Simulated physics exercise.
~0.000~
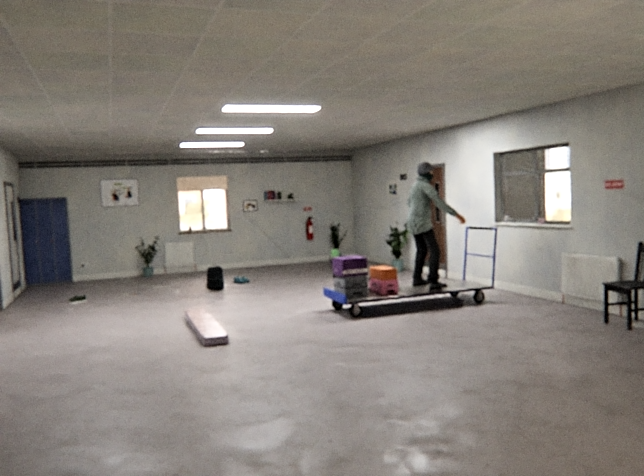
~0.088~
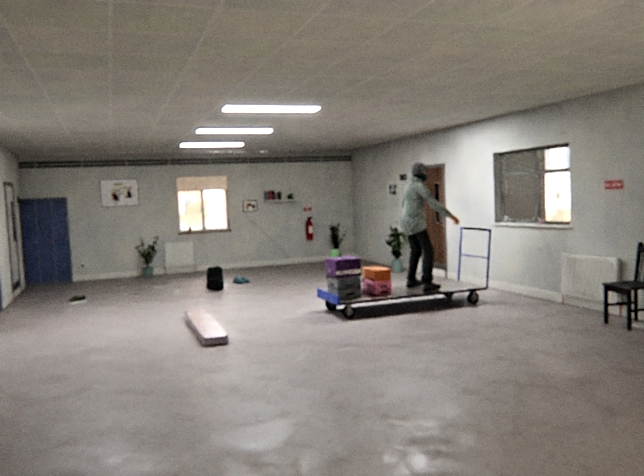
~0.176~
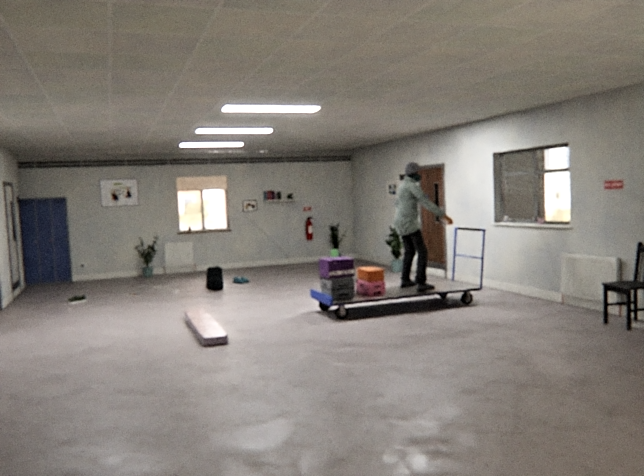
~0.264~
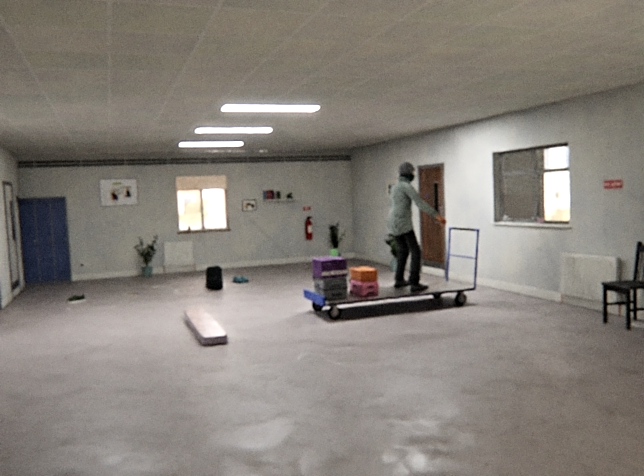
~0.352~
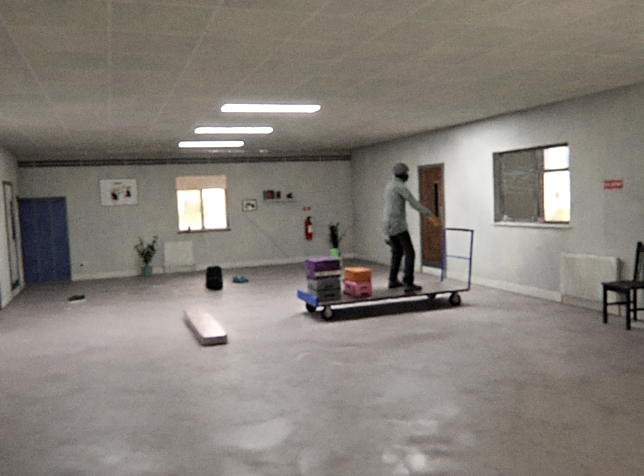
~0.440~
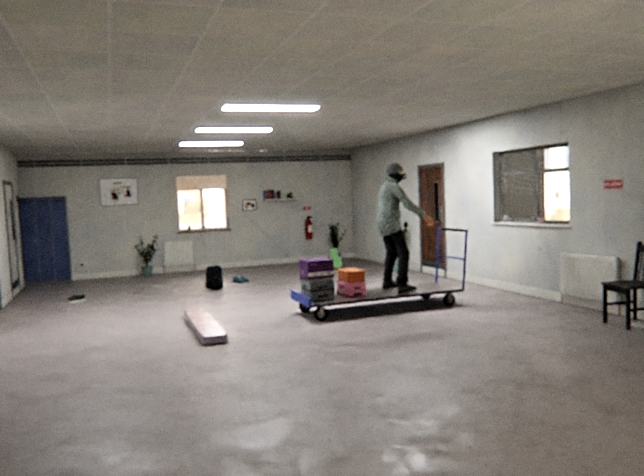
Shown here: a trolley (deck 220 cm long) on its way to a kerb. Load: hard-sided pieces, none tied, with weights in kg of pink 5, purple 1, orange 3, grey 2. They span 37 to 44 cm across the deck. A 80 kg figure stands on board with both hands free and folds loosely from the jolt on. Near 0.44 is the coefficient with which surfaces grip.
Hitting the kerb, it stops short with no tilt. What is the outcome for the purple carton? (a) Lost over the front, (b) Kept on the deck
Answer: B.
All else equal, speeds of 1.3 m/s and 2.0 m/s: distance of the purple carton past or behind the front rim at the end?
Slower try: About 40 cm past; faster try: About 90 cm past.
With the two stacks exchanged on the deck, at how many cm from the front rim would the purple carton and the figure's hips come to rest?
The purple one would end 30 cm behind the front rim, and the hips 80 cm behind it.
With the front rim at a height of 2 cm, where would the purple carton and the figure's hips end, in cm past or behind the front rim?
The purple item would stop 10 cm behind the front rim, and the hips 80 cm behind it.
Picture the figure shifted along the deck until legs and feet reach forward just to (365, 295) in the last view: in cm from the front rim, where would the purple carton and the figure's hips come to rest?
In that case purple 80 past, hips 30 behind.
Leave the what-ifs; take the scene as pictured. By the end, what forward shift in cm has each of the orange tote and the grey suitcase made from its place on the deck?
Forward shift, cm - orange: 25; grey: 5.
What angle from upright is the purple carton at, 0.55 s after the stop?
Tilt from vertical: Around 10°.
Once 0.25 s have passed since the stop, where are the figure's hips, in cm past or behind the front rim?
Around 100 cm short of the front rim.
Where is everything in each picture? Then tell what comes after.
In the first frame, purple carton (350, 266), grey suitcase (351, 285), rim corner (346, 302); 168 cm still to roll.
In the second frame, purple carton (343, 267), grey suitcase (344, 286), rim corner (339, 303); 159 cm still to roll.
In the third frame, purple carton (337, 267), grey suitcase (337, 287), rim corner (332, 303); 149 cm still to roll.
In the fourth frame, purple carton (330, 267), grey suitcase (330, 287), rim corner (324, 304); 140 cm still to roll.
In the fifth frame, purple carton (323, 268), grey suitcase (324, 287), rim corner (317, 304); 131 cm still to roll.
In the sixth frame, purple carton (316, 268), grey suitcase (317, 288), rim corner (310, 305); 122 cm still to roll. Speed about 1.1 m/s.
Impact comes at 1.59 s.
After 1.84 s the purple carton is 10 cm behind the rim, tilted 0°, near (213, 277) in the last picture's view.
After 2.14 s the purple carton is 9 cm behind the rim, tilted 10°, near (212, 276) in the last picture's view.
After 2.59 s the purple carton is 11 cm behind the rim, tilted 0°, near (213, 277) in the last picture's view.
At rest, 5.1 s, nothing is past the rim; behind it, pink suitcase, purple carton, orange tote, grey suitcase and the figure's hips.
